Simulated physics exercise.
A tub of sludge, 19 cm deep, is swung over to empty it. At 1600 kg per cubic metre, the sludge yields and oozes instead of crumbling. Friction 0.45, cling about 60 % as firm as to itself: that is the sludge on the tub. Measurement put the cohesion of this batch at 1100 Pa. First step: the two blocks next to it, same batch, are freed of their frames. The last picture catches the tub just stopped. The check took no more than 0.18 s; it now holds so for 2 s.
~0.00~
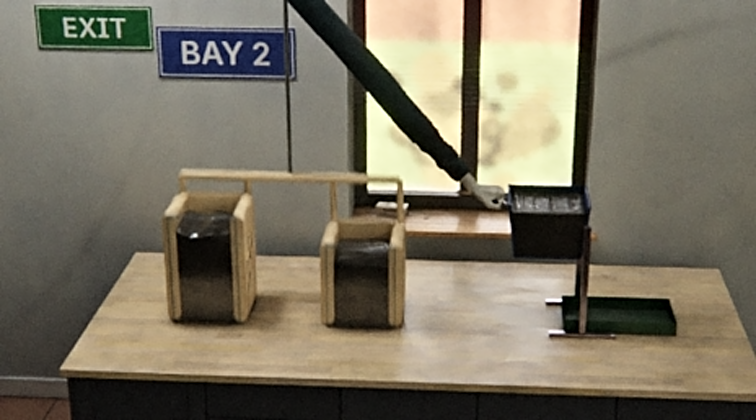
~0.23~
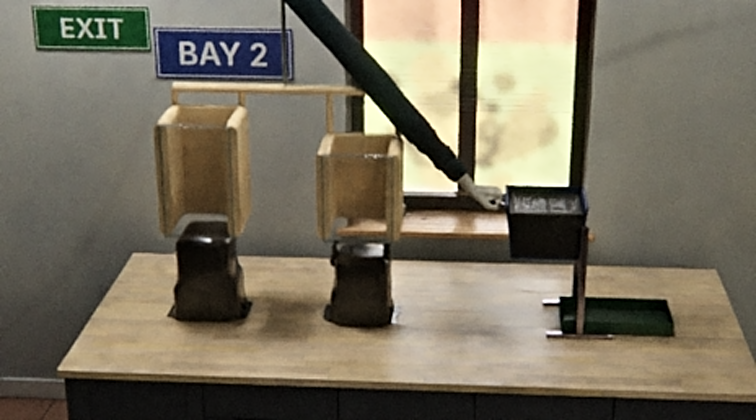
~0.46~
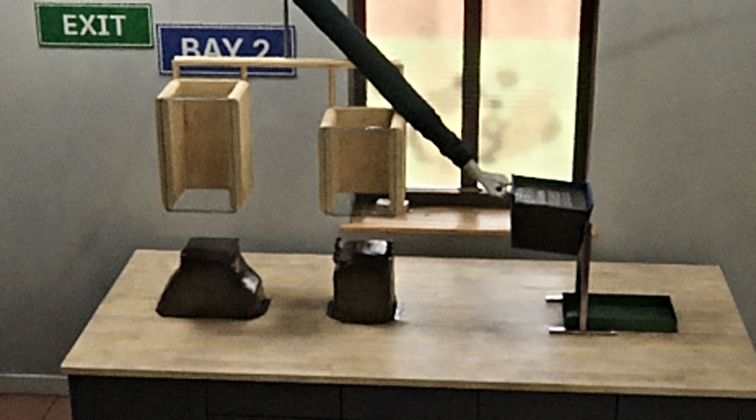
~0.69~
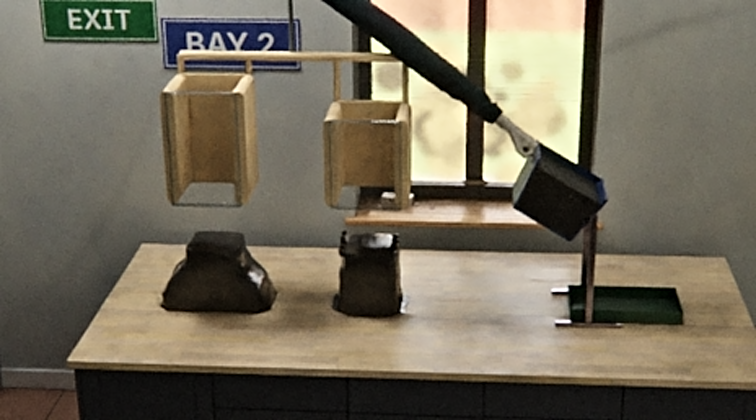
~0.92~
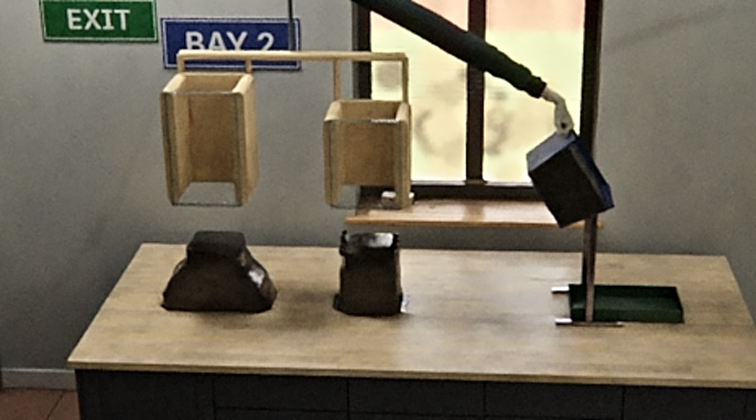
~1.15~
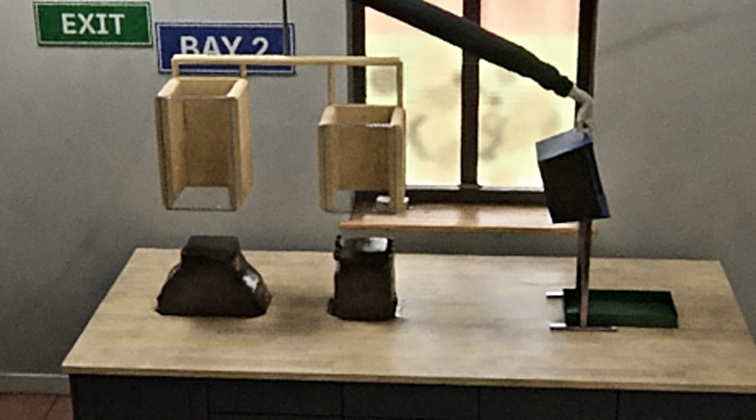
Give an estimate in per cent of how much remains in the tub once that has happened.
100 %.
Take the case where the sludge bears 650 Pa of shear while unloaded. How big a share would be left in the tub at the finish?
65 %.
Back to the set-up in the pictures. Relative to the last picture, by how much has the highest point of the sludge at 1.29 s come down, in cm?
Roughly 0 cm.
After 1.29 s, the tub is at 75 degrees and holds 100 %.
After 1.46 s, the tub is at 75 degrees and holds 100 %.
After 1.63 s, the tub is at 75 degrees and holds 100 %.
After 1.80 s, the tub is at 75 degrees and holds 100 %.
After 3.15 s, the tub is at 75 degrees and holds 100 %.
